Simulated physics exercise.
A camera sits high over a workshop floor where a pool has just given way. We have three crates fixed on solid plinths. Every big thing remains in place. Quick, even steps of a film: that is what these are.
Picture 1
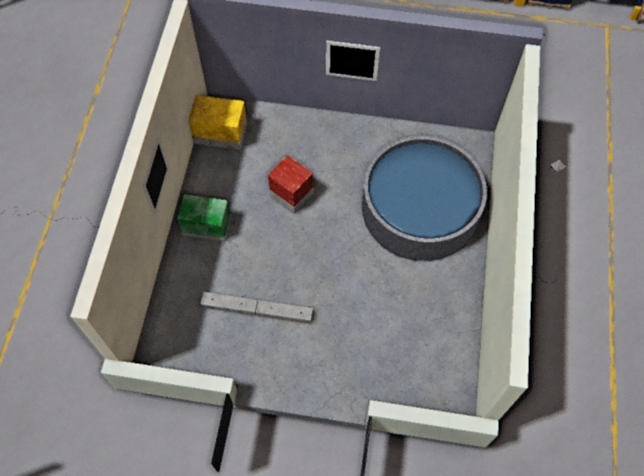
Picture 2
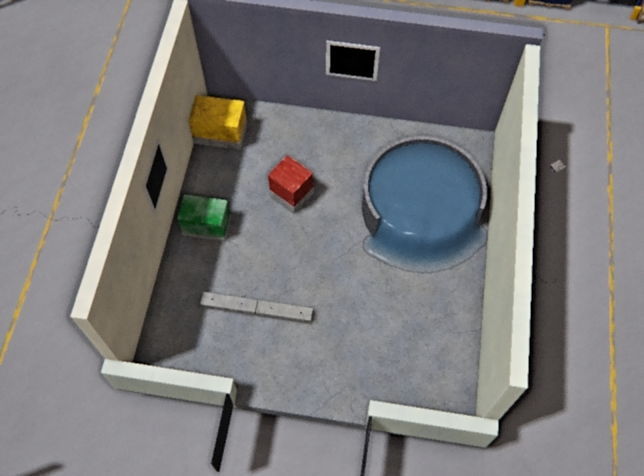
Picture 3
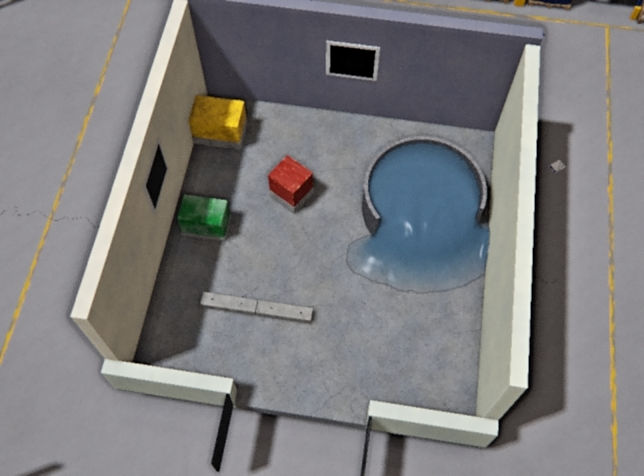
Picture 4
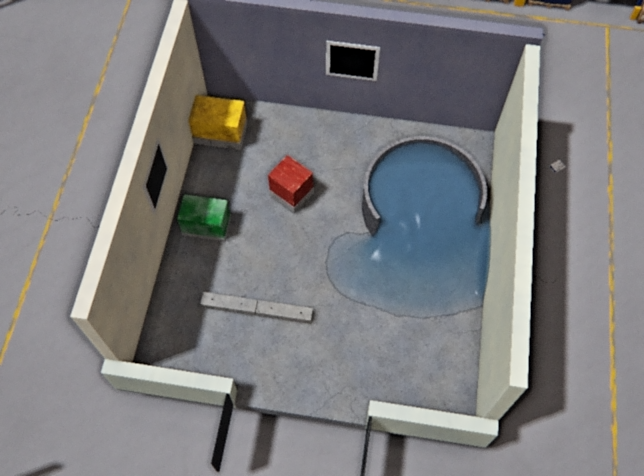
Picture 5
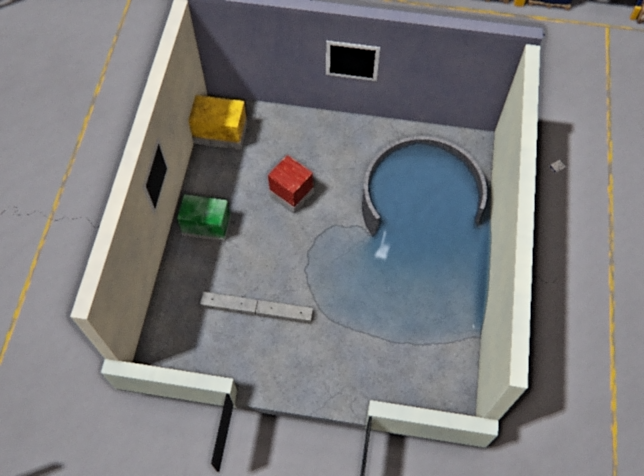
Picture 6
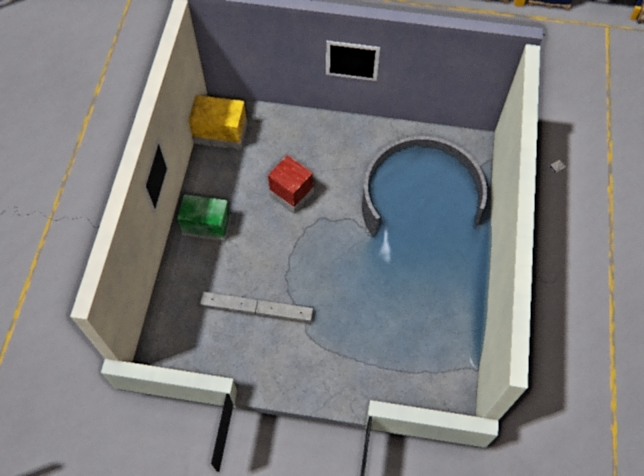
At first, still blue water fills a round pool at the right of a walled room with yellow, red and green blocks. Then the pool's near side opens and water pours out across the floor, spreading toward the viewer and leftward in a widening sheet that reaches the low pale strip.
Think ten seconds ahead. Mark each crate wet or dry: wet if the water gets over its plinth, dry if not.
Red crate dry, yellow crate dry, green crate wet.
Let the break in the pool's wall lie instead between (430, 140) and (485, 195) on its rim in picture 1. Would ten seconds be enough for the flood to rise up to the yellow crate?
As it turns out, the yellow one is swamped.
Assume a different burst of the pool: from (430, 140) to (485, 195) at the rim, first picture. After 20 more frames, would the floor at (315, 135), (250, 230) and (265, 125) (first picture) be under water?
First: Reached by the flood. Second: Spared by the leak. Third: Reached by the flood.
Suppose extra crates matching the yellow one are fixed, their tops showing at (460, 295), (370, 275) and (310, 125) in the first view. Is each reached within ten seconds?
One after the other: Is soaked, takes water, keeps dry.
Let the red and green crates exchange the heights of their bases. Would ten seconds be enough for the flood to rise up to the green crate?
Well, the green crate stays untouched then.
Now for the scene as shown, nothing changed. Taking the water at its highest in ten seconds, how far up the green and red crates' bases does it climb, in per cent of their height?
I'd put it at some 160 % for one and some 50 % for the other, in that order.
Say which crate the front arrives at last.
My guess: The yellow one.
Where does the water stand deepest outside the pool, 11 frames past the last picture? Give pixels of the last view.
Deepest point: About (456, 425).
A moment on, water covers 40 % of the floor; the red crate water round its plinth, the yellow crate not reached, the green crate not reached.
Next, water covers 45 % of the floor; the red crate water round its plinth, the yellow crate not reached, the green crate water round its plinth.
Then, water covers 60 % of the floor; the red crate water round its plinth, the yellow crate not reached, the green crate water round its plinth.
Later, water covers 85 % of the floor; the red crate water round its plinth, the yellow crate water round its plinth, the green crate water round its plinth.
In the end, water covers 95 % of the floor; the red crate stayed above the water, the yellow crate stayed above the water, the green crate was topped.
